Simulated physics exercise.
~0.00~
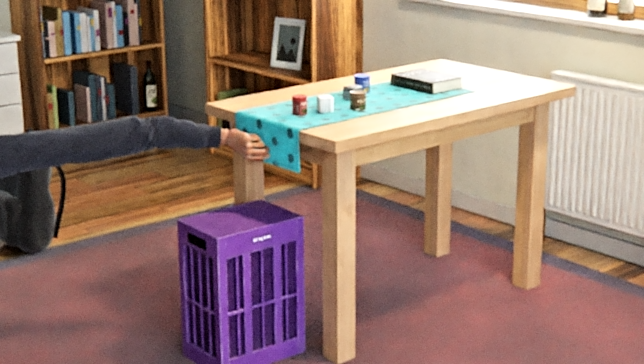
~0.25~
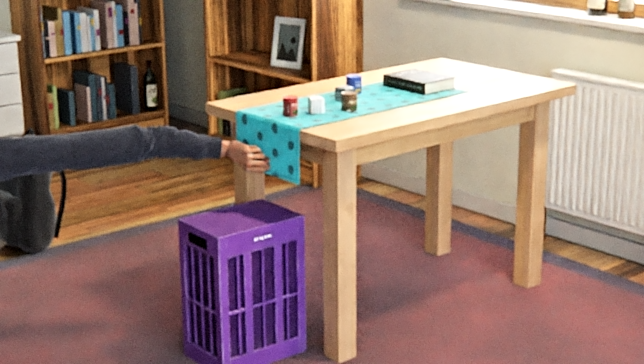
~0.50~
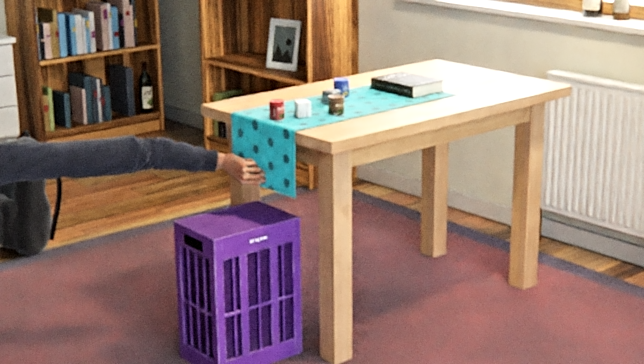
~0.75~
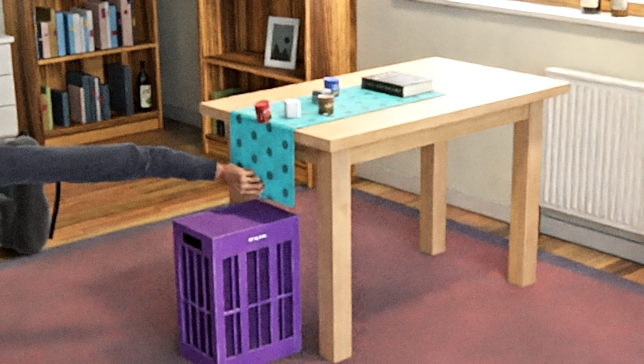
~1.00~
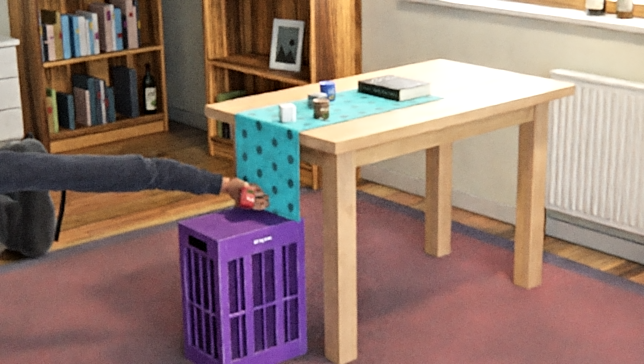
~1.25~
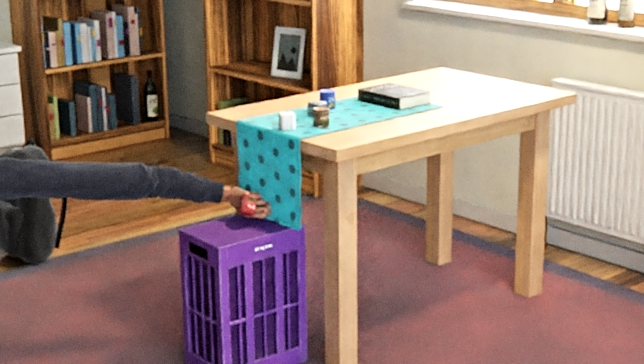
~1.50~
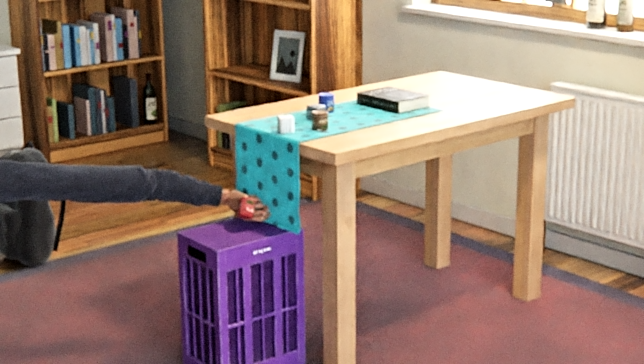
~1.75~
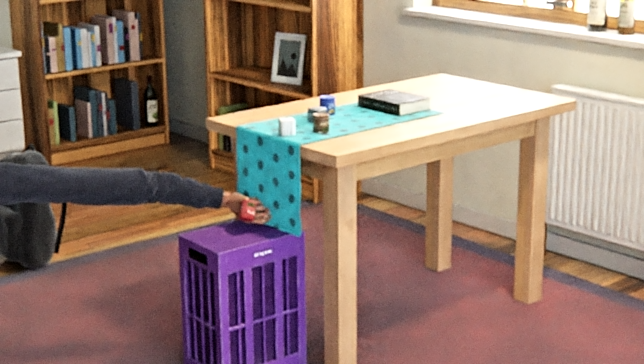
A turquoise, dark-dotted runner lies across a pale wooden table in a room with bookshelves and a radiator, seen from slightly above by a gently swaying camera. On it sit a red pot, a white cube, a brown pot, a blue-topped object and a dark book, with a purple crate below the hanging end. A dark-sleeved arm from the left pulls the cloth down, carrying everything leftward. The red pot reaches the edge, tips and drops beside the hand, upside down. The cloth's end meets the crate and the pulling stops, with the other things still on the table.
